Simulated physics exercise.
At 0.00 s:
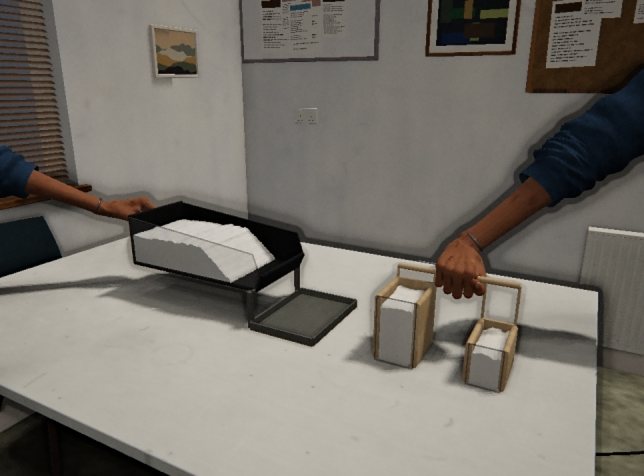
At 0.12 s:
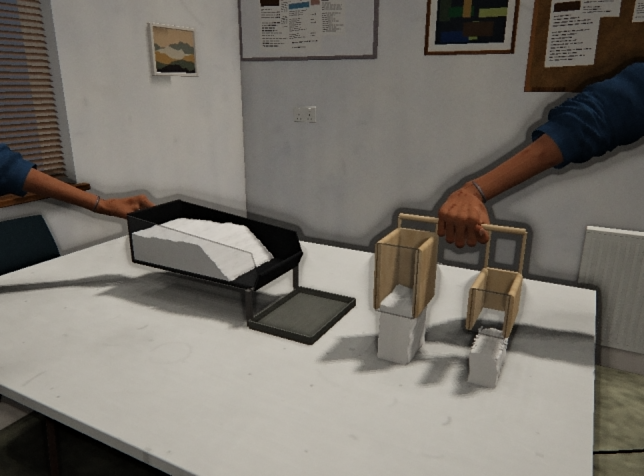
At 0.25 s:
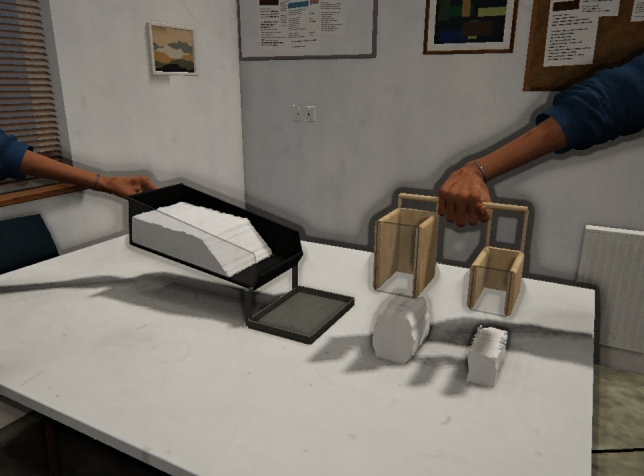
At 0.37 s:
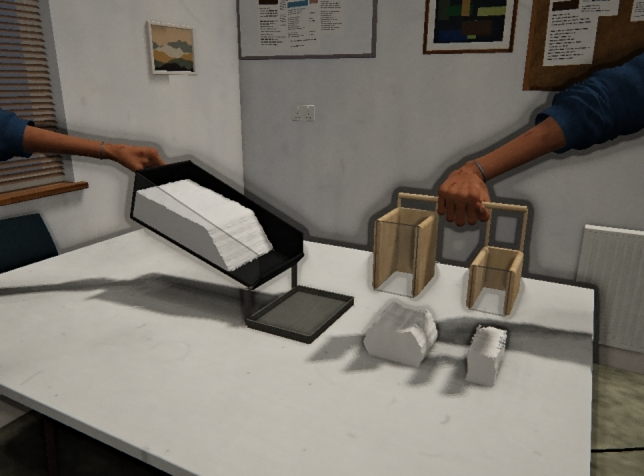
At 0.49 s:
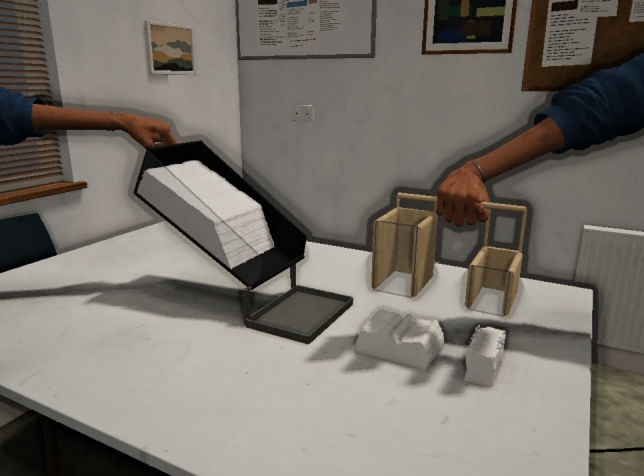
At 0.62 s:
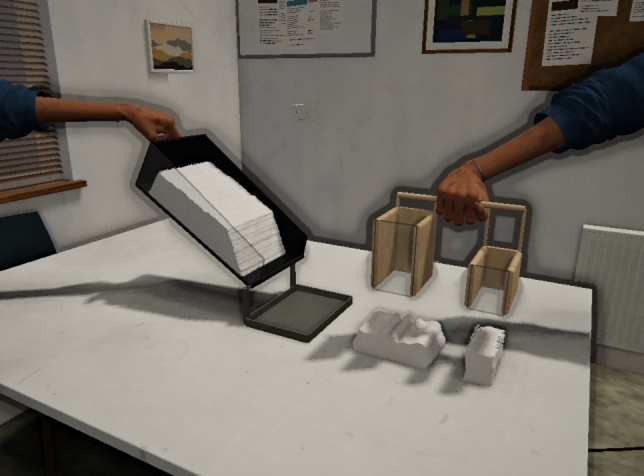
Wooden moulds rise off two white blocks, then the left one slumps as a hand tilts a tray.
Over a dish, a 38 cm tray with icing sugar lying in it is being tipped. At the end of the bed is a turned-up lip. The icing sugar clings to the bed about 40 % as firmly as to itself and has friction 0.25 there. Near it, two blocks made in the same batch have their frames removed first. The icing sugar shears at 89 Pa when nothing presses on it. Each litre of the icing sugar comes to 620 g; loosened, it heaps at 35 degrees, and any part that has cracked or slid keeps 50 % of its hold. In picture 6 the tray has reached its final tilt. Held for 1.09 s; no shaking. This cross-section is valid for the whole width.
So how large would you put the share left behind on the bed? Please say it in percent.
I would put it near 72 %.
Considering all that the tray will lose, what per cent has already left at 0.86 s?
Close to 30 in a hundred.
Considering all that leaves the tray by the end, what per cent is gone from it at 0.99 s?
I'd put it near 80 %.
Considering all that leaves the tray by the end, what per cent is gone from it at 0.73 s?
Roughly 0 percent.
After 0.73 s, the tilt is 31 degrees and 100 % is on the bed.
After 0.86 s, the tilt is 31 degrees and 93 % is on the bed.
After 0.99 s, the tilt is 31 degrees and 79 % is on the bed.
After 1.12 s, the tilt is 31 degrees and 74 % is on the bed.
After 1.66 s, the tilt is 31 degrees and 72 % is on the bed.
